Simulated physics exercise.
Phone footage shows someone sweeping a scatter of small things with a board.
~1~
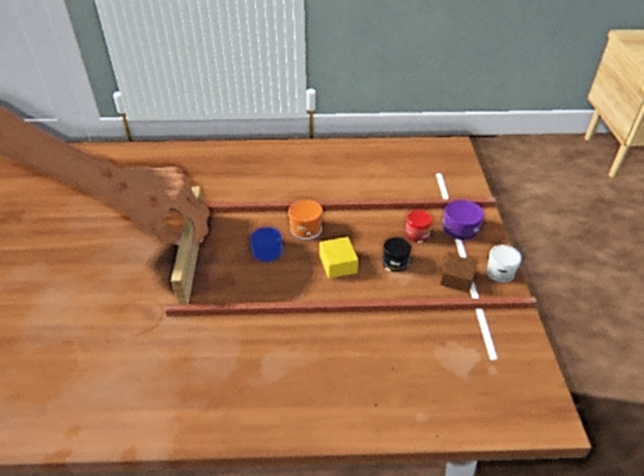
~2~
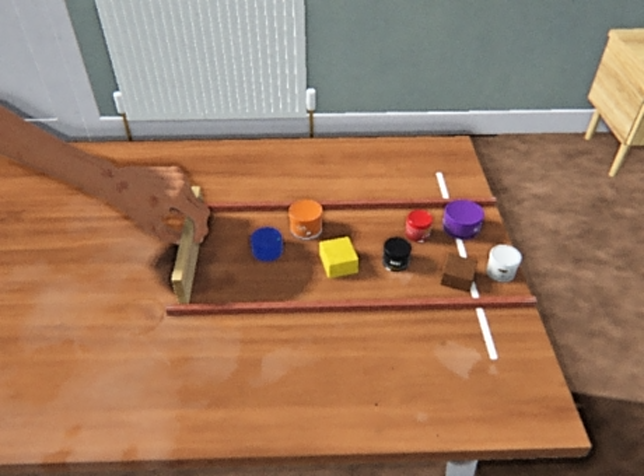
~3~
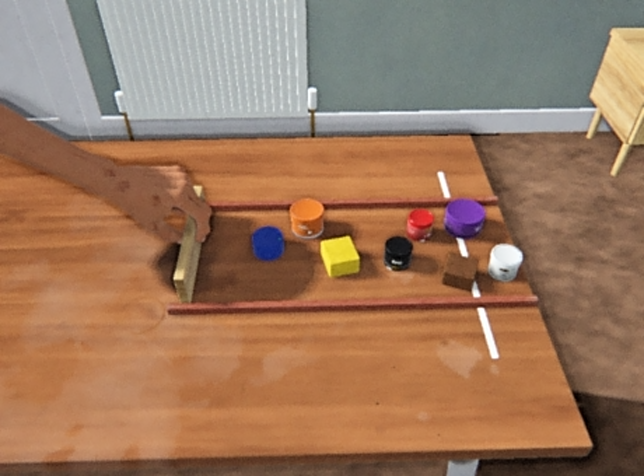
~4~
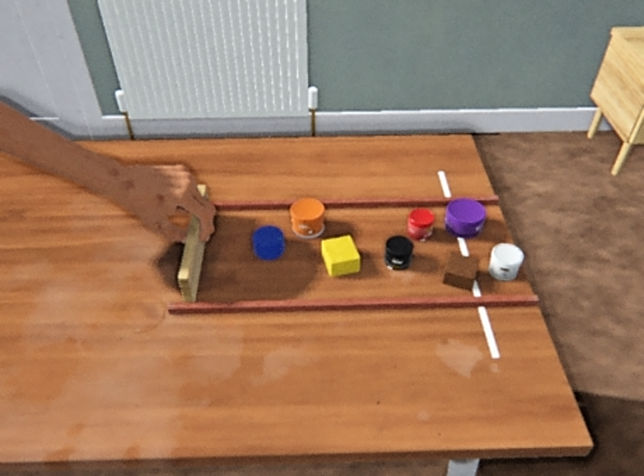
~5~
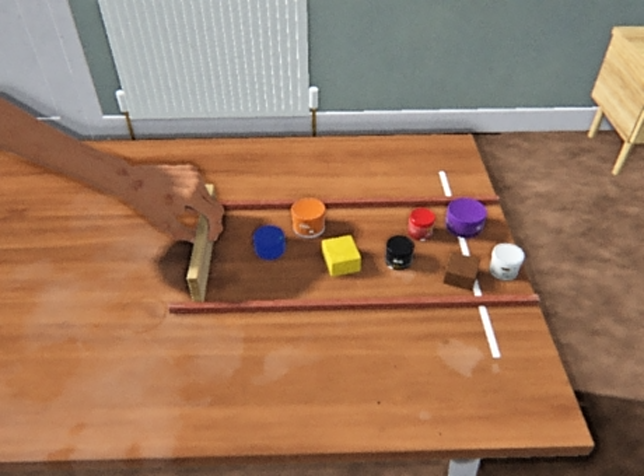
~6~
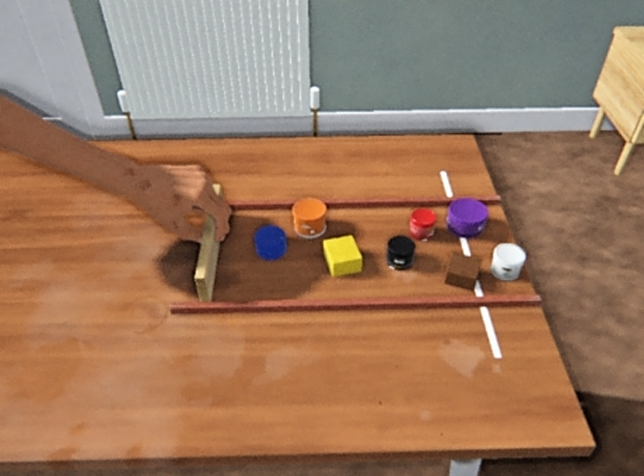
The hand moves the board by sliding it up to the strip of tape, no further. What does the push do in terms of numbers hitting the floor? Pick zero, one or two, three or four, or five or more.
It sends one or two to the floor.
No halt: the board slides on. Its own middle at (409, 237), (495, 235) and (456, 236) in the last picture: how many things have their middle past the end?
Result per place: 0; 5; 1.
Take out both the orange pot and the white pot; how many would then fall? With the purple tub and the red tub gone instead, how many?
Result: 0 in the first case, with 1 in the second.
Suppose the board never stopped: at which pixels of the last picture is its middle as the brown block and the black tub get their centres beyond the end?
The middle is at (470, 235) when it's the brown block, and at (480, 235) when it's the black tub.
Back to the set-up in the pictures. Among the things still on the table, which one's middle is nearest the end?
Purple tub.
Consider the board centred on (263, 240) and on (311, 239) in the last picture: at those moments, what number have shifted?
The counts are 1 and 3.
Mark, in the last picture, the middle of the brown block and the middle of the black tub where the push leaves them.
In the last picture the brown block sits at (525, 271) while the black tub sits at (510, 249).
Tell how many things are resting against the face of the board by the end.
Tally at the end: 3.
Early on, none off yet; white pot at rest near (507, 263); purple tub at rest near (467, 218); brown block at rest near (463, 271).
Finally, the number that fall off is one or two; lost, white pot.
